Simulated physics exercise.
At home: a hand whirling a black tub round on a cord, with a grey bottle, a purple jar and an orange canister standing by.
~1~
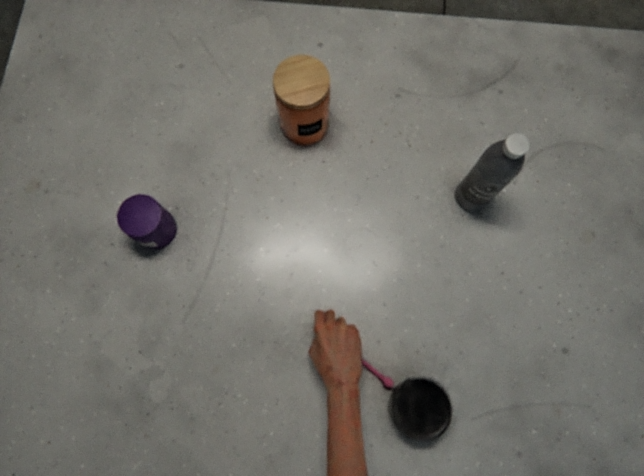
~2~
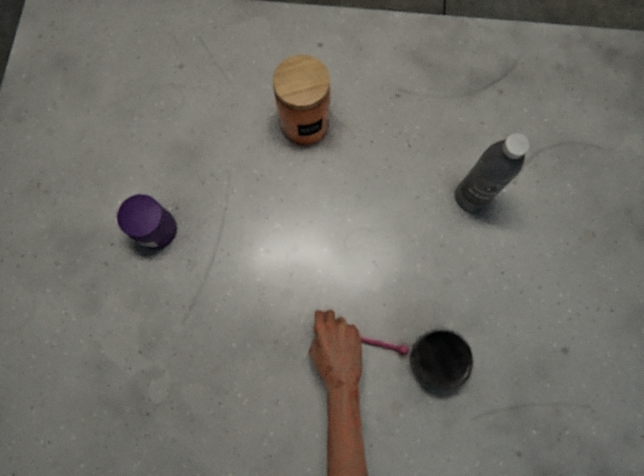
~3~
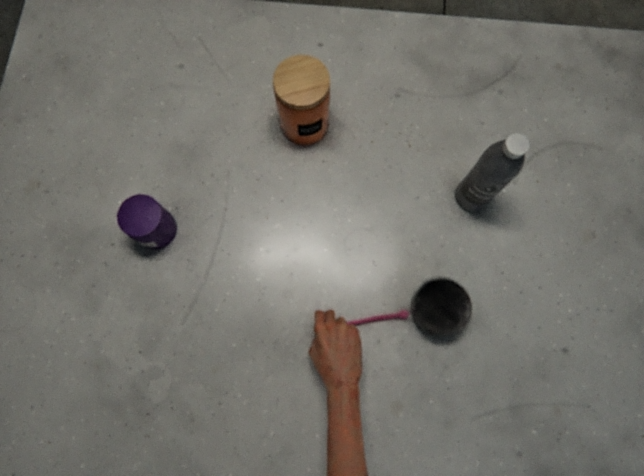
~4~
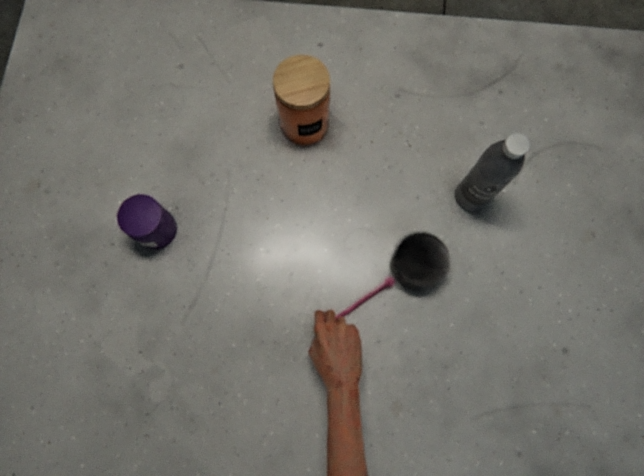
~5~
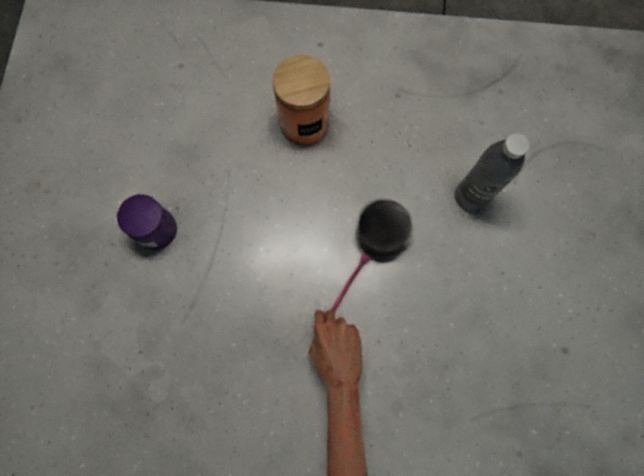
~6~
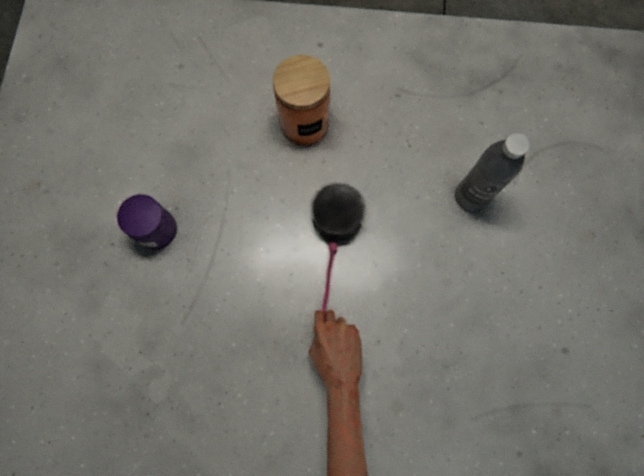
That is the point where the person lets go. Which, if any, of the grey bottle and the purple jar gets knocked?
Here is how it goes: The grey bottle is not knocked, the purple jar gets knocked.
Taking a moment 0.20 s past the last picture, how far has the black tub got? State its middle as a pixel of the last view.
At that time it is near pixel (198, 209).
Then, 0.08 s later than the last view, tub near (244, 213).
Then, 0.20 s later than the last view, tub near (198, 209); purple jar pushed aside.
Finally, tub near (198, 209); purple jar pushed aside. The grey bottle remains clear and the purple jar takes the knock.
